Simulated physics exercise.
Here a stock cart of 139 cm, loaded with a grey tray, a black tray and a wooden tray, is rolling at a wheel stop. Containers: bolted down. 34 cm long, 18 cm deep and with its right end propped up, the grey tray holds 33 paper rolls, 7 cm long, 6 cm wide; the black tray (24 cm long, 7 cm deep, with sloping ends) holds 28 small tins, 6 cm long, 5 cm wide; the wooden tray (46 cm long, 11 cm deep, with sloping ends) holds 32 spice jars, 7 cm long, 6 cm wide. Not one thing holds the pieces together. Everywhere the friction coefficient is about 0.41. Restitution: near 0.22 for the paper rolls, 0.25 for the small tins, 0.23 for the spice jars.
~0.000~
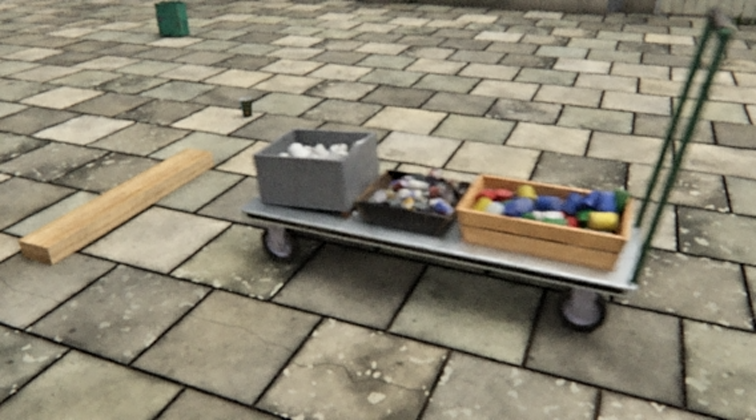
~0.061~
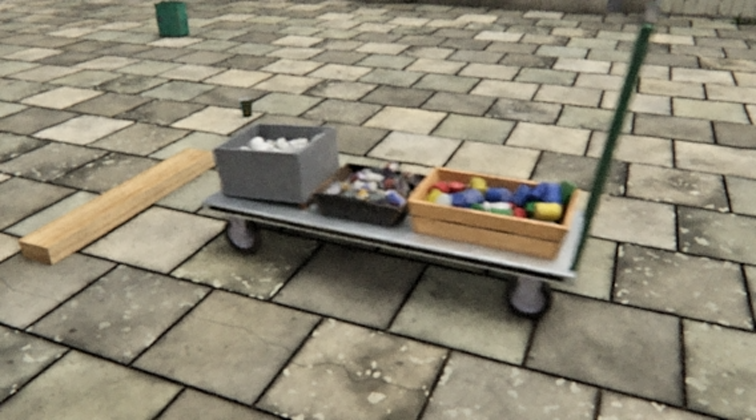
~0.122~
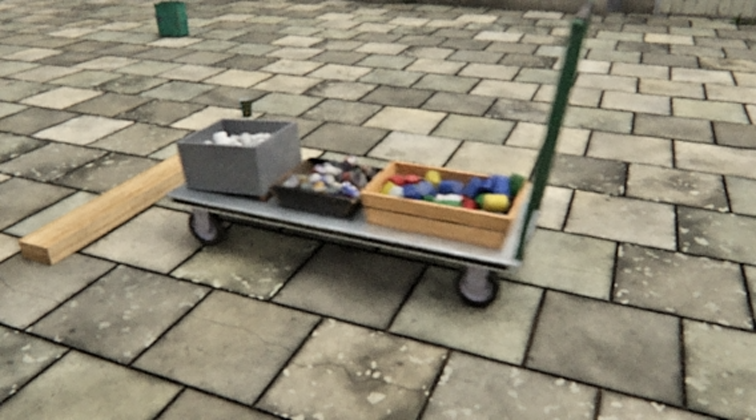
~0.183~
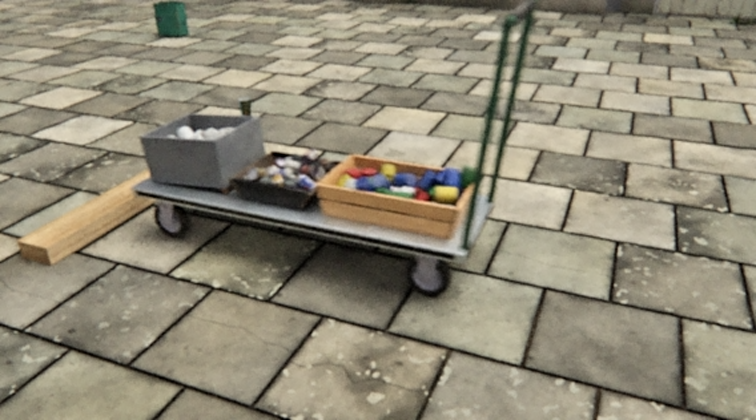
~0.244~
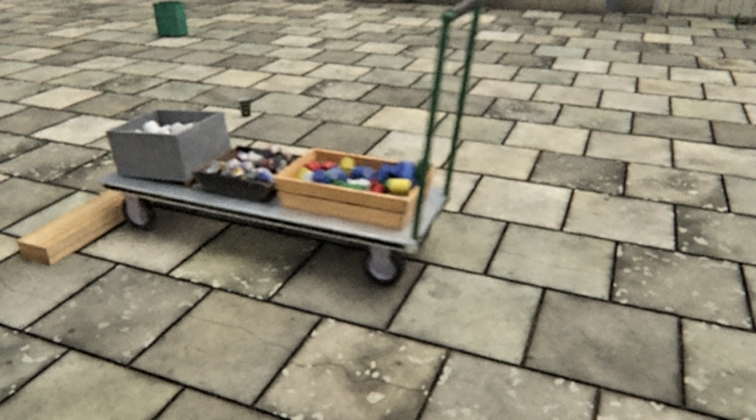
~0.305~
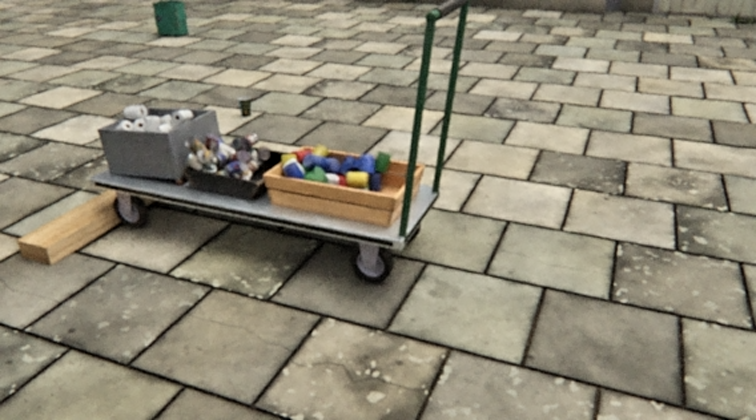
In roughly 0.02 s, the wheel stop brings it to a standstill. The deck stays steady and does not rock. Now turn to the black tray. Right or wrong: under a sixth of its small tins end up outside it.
Wrong, over a sixth do.
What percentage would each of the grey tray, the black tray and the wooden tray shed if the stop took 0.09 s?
Grey tray 0 %, black tray 10 %, wooden tray 10 %.
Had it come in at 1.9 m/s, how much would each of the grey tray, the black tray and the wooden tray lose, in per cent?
In that case the grey tray sheds 0 per cent of its load, the black tray 10 per cent, and the wooden tray 0 per cent.
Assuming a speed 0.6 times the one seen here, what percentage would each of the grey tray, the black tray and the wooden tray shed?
Grey tray 0, black tray 10, wooden tray 0 per cent.
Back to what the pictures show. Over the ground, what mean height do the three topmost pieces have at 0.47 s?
Height, averaged: Around 54 cm.
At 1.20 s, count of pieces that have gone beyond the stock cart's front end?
Roughly 2 pieces.
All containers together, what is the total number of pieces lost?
Around 12.
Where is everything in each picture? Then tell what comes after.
In the first picture (places track the rim corner closest to us here), black tray (447, 217); wooden tray (624, 238); 74 cm to go; all still inside.
The second picture shows black tray (399, 208); wooden tray (565, 227); 57 cm to go.
The third picture shows black tray (353, 200); wooden tray (509, 217); 39 cm to go.
The fourth picture shows black tray (309, 192); wooden tray (455, 208); 22 cm to go.
The fifth picture shows black tray (267, 184); wooden tray (406, 199); 4 cm to go.
The sixth picture shows black tray (257, 182); wooden tray (394, 197); stopped; all still inside.
After 0.35 s, the grey tray has all 33, the black tray is down by 2 of 28 and the wooden tray has all 32.
After 0.47 s, the grey tray is down by 1 of 33, the black tray is down by 7 of 28 and the wooden tray is down by 1 of 32.
After 0.70 s, the grey tray is down by 2 of 33, the black tray is down by 8 of 28 and the wooden tray is down by 2 of 32.
Final count (at 1.20 s), the grey tray is down by 2 of 33, the black tray is down by 7 of 28 and the wooden tray is down by 2 of 32. Asked share, 7 of 28, 25 per cent.
